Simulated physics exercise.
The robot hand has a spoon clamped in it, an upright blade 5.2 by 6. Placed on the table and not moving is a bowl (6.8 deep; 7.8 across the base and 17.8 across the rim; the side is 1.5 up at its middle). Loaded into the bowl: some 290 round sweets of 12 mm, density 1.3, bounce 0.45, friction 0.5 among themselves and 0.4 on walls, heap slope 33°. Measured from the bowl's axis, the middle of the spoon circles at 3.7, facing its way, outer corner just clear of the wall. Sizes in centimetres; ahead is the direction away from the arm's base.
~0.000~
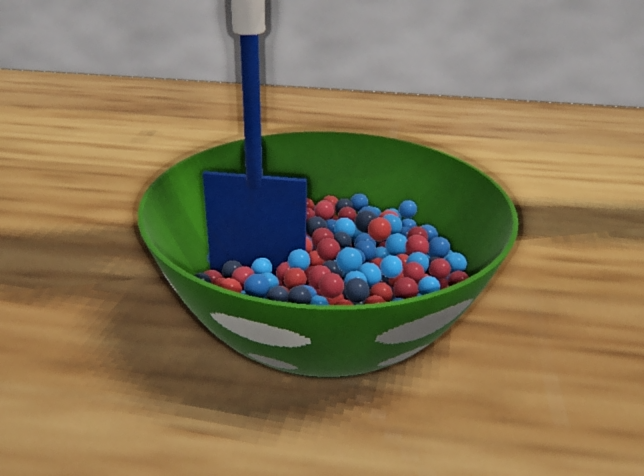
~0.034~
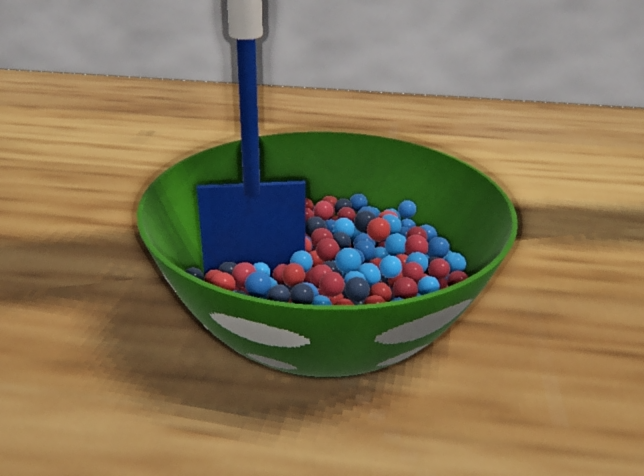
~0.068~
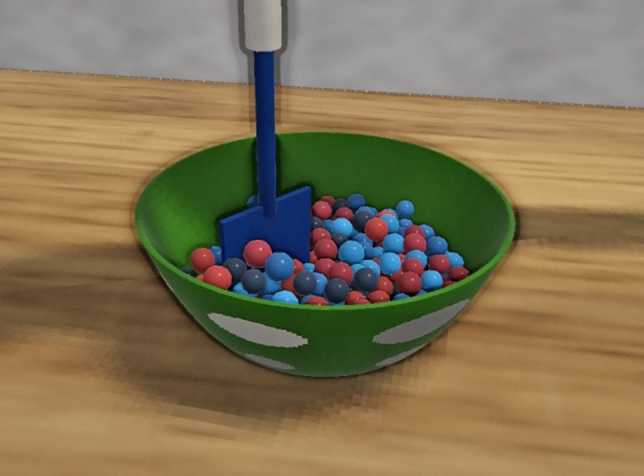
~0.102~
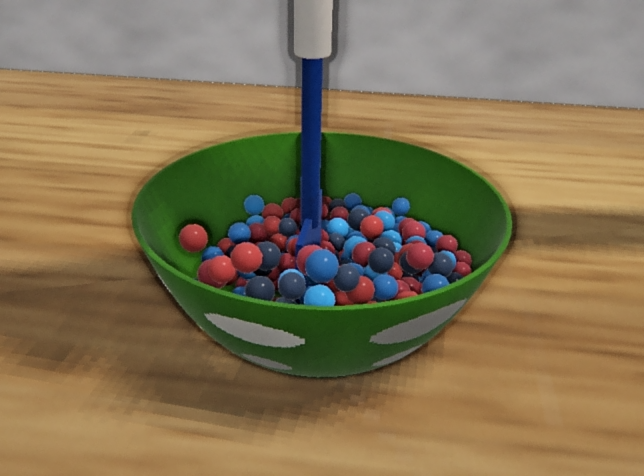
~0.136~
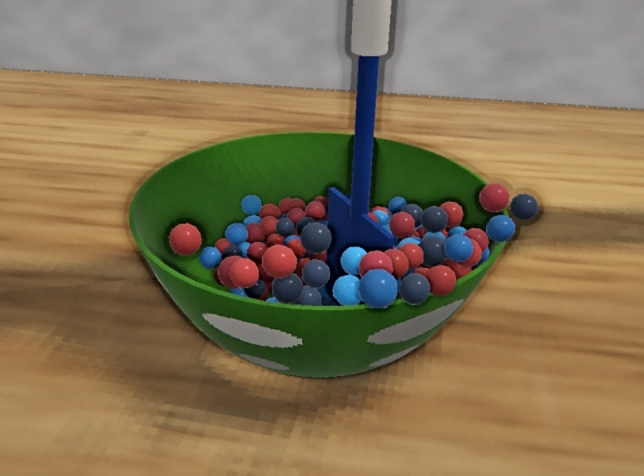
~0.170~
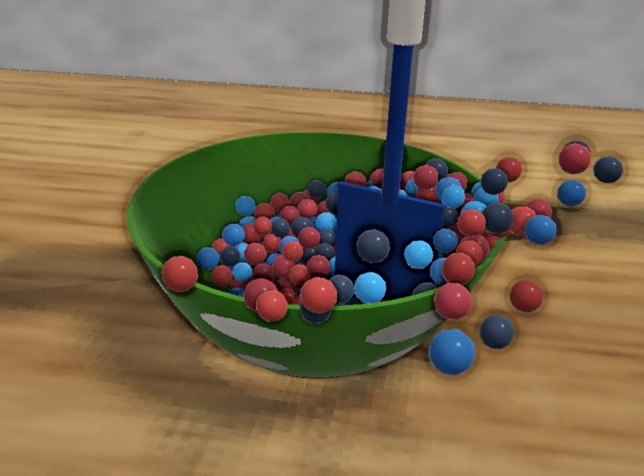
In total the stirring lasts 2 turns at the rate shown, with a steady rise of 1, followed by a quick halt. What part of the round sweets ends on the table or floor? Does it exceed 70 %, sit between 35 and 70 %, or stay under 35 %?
It sits between 35 and 70 %.
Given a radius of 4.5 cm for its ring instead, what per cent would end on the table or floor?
Close to 35 in a hundred then.
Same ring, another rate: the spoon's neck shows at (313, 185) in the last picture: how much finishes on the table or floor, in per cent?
It works out to roughly 20 percent.
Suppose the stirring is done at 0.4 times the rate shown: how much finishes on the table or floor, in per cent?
5 %.
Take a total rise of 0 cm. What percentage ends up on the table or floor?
Around 50 percent of it.
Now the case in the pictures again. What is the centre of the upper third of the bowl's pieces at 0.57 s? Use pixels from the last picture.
In the final view it lies at about (380, 211).
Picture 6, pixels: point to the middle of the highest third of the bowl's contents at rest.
About (252, 278).
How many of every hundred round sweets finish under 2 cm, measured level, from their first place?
Estimate: 5 per cent.
After 0.37 s, 17° round, highest piece 10 above the table; 203 in the bowl, 51 on the table or floor, 40 in flight or on the tool.
After 0.57 s, 231° round, highest piece 9 above the table; 173 in the bowl, 113 on the table or floor, 8 in flight or on the tool.
After 0.87 s, 0° round, highest piece 5 above the table; 162 in the bowl, 132 on the table or floor.
After 1.57 s, 0° round, highest piece 5 above the table; 162 in the bowl, 132 on the table or floor.
At rest, 162 in the bowl, 132 on the table or floor. That is 45 % on the table or floor.
